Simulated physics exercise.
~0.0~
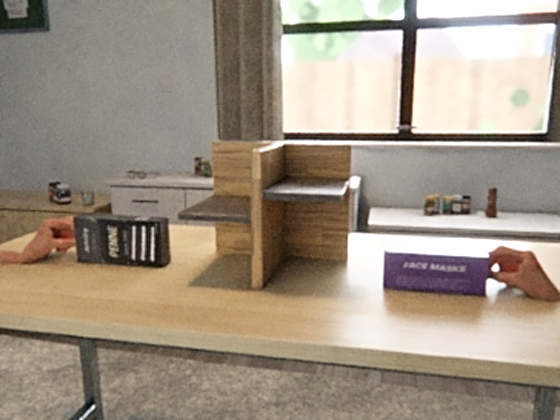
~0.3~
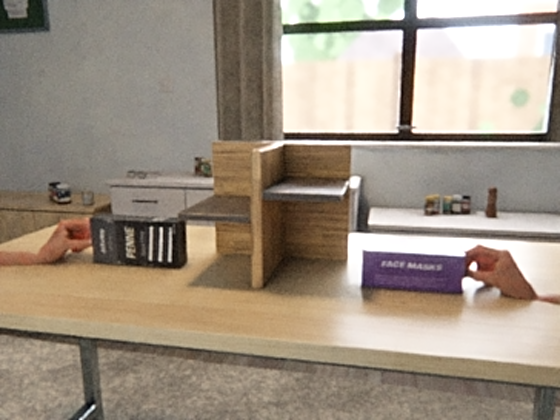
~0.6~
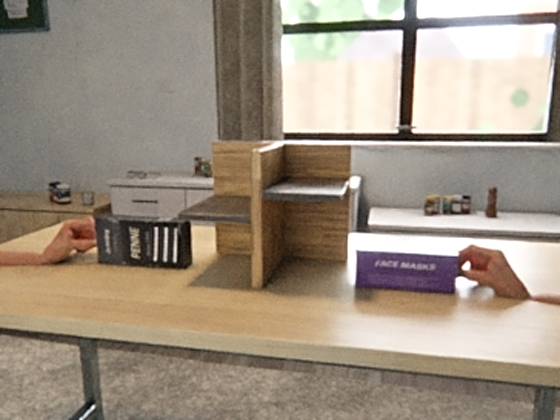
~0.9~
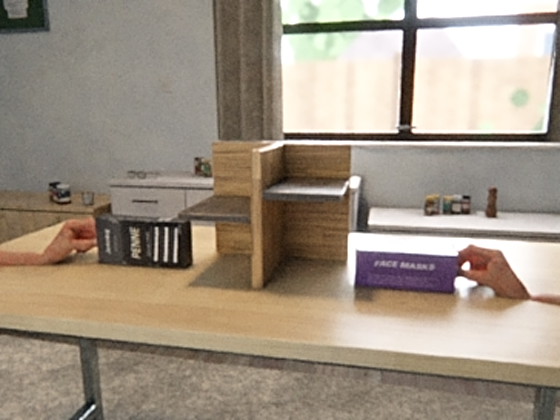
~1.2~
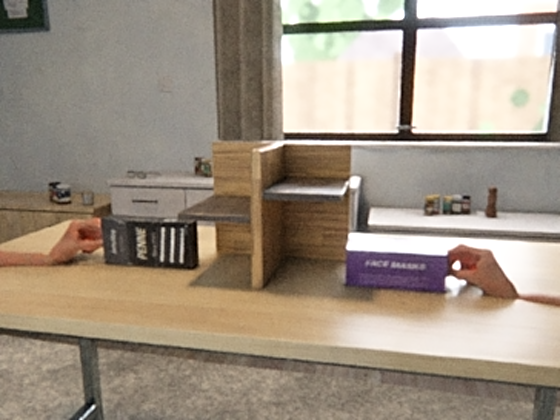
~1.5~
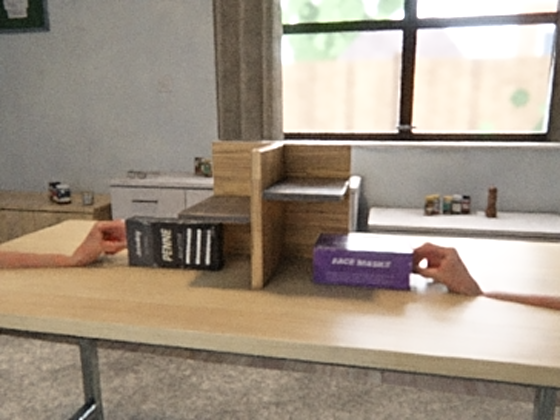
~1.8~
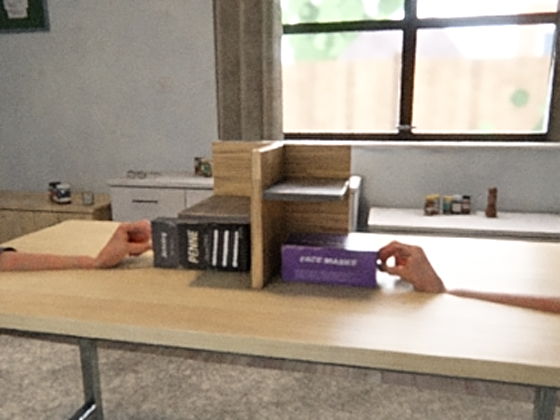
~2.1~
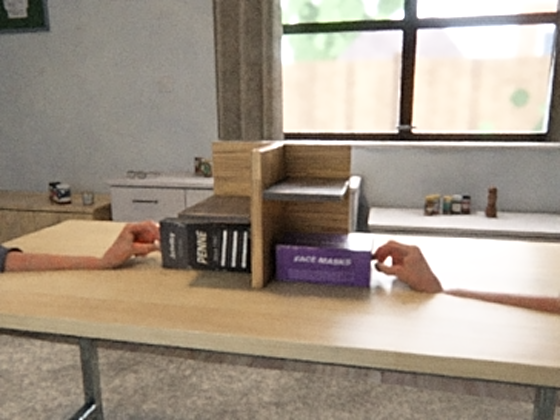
Two hands slid a black packet of penne and a purple box of face masks across a table toward a small wooden stand, one from the left and one from the right, until both went in under its shelves.
